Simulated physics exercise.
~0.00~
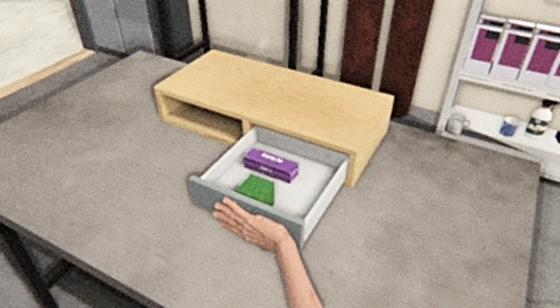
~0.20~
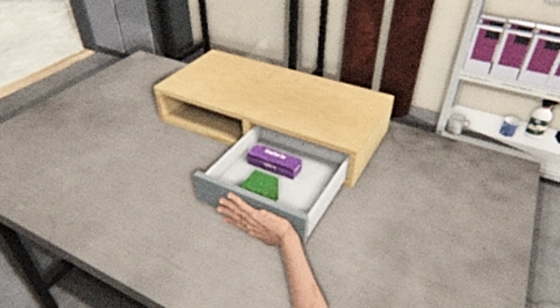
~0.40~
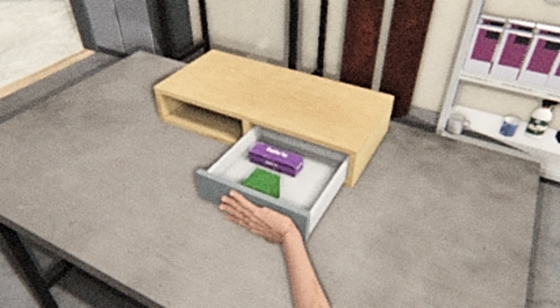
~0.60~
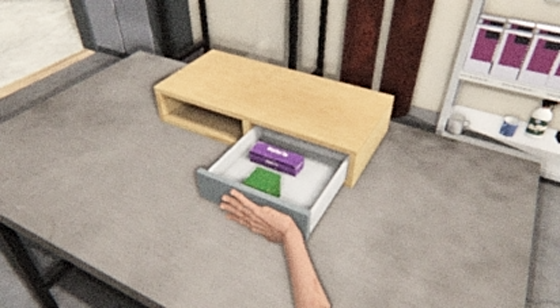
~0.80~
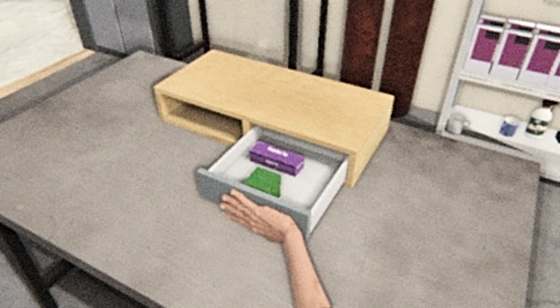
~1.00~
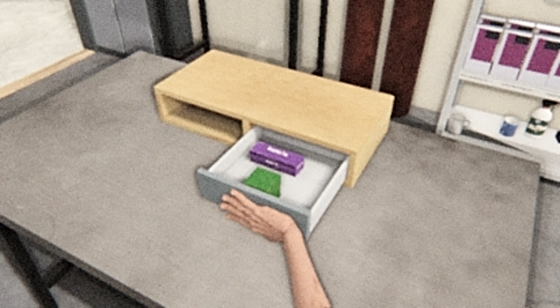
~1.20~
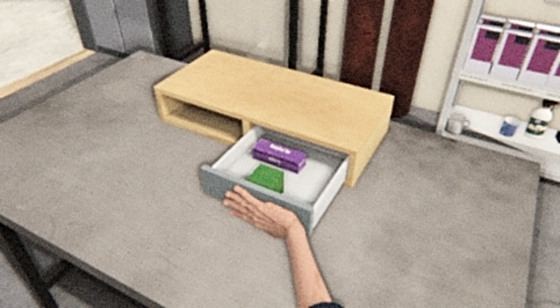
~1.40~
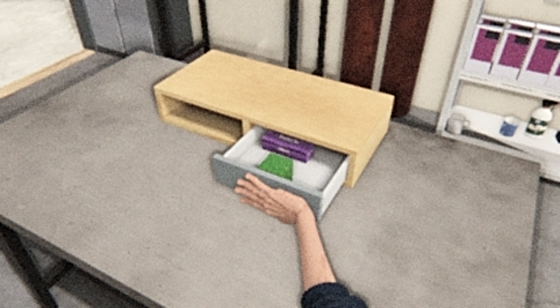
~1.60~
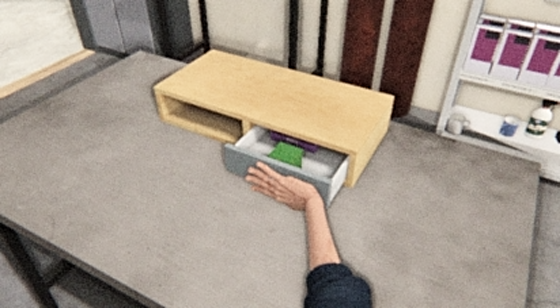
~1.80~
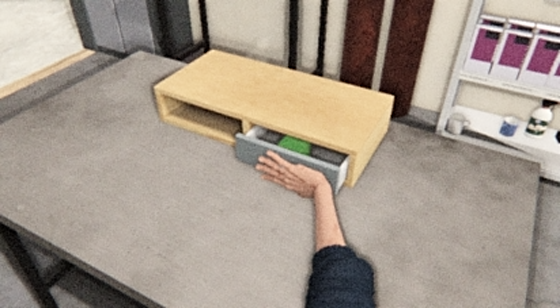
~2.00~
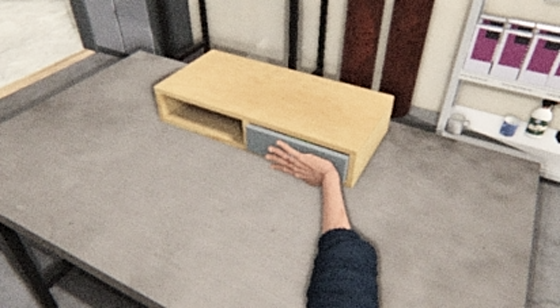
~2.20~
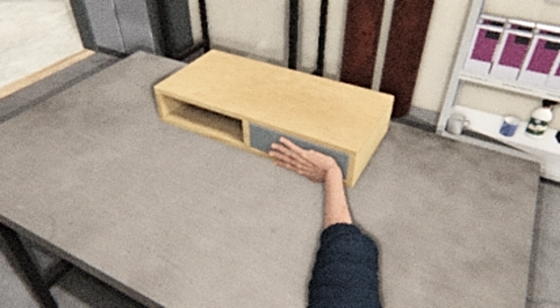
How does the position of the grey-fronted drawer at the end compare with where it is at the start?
At the start the drawer is pulled well out of the chest toward the viewer, with its contents showing. By the end it has moved back and to the right and sits fully closed inside the chest.
